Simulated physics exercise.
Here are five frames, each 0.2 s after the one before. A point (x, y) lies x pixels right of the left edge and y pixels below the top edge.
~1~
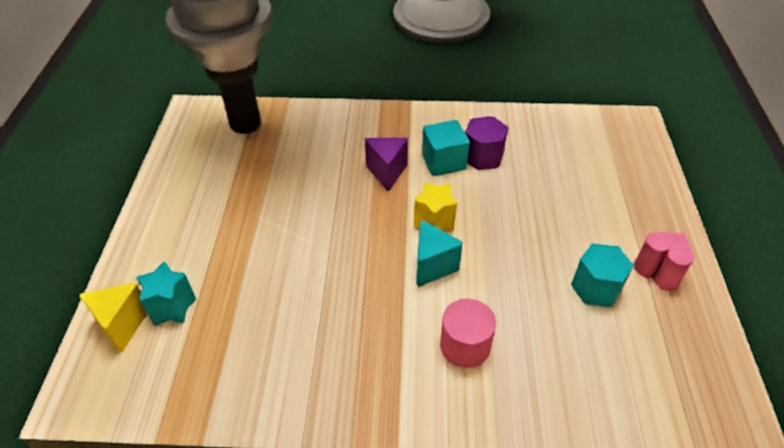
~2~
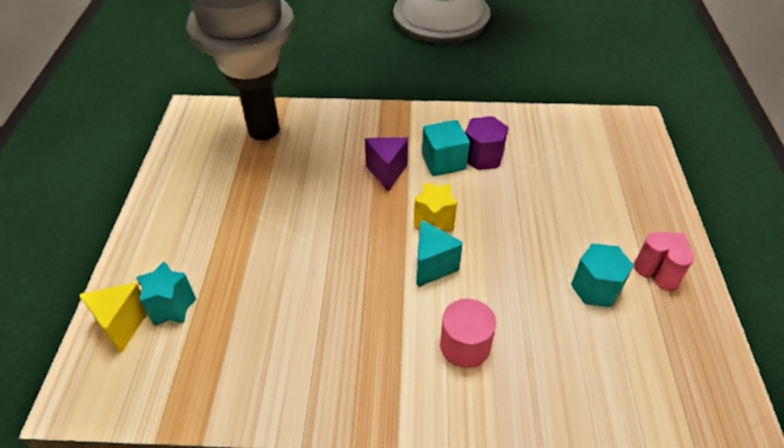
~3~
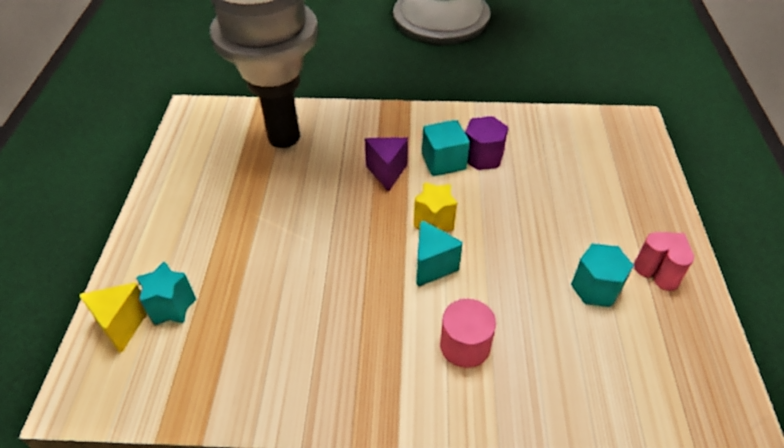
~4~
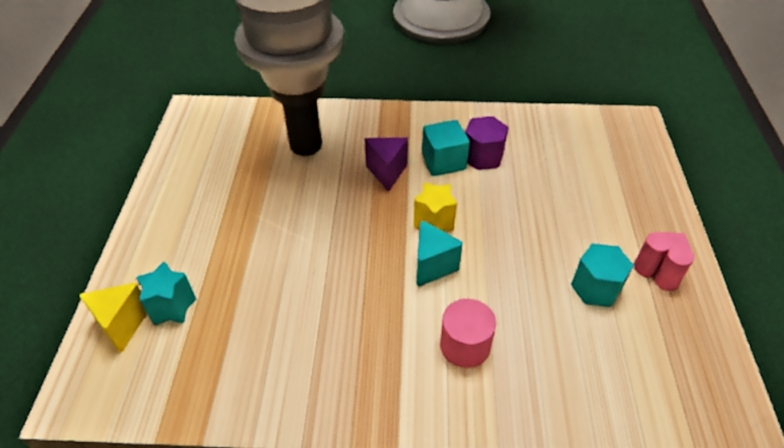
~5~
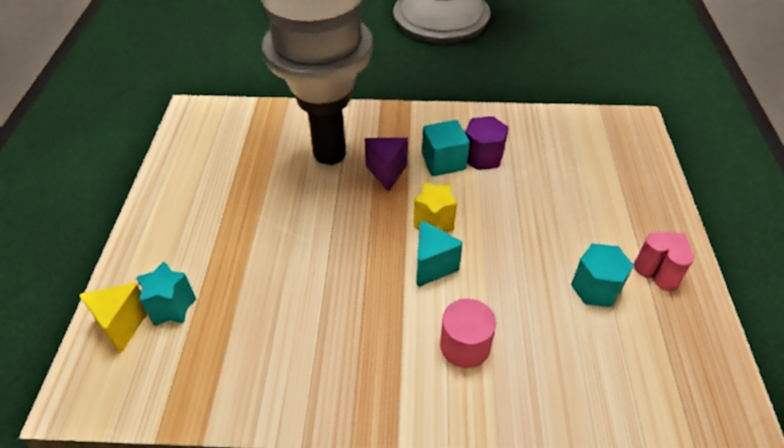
A black-tipped robot arm moves right across the board while the colored blocks stay still.
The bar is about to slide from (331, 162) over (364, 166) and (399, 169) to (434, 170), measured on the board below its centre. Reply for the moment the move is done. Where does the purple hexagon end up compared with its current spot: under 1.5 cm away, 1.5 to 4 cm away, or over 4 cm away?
It moves a fair bit, 1.5 to 4 cm.
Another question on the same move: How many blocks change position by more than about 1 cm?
The result: Three blocks or more.
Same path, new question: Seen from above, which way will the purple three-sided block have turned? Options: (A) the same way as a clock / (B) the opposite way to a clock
My answer is option A.
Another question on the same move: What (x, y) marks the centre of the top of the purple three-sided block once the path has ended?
The top centre is at (444, 164).
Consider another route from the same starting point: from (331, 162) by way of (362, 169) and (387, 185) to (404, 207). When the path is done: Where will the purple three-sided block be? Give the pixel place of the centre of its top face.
I expect it at (425, 158).
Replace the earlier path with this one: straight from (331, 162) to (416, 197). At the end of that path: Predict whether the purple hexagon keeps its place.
The purple hexagon changes place.
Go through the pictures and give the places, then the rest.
The first picture shows tip of the bar (246, 125), middles of tops, purple three-sided block (387, 146), yellow star-shaped block (436, 196), turquoise four-sided block (446, 134), purple hexagon (487, 129).
The second picture shows bar (264, 131), nothing pushed.
The third picture shows bar (284, 139), nothing pushed.
The fourth picture shows bar (306, 146), nothing pushed.
The fifth picture shows bar (330, 155), purple three-sided block (387, 146), yellow star-shaped block (436, 196), turquoise four-sided block (446, 134), purple hexagon (487, 129).
On the path given first. One third of the way, bar (365, 159); purple three-sided block (401, 151).
Two thirds of the way, bar (400, 162); purple three-sided block (422, 157), turned 70° clockwise.
At the end, bar (434, 163); purple three-sided block (444, 164), turned 105° clockwise; yellow star-shaped block unmoved; turquoise four-sided block (469, 133), turned 20° anticlockwise; purple hexagon (507, 125).
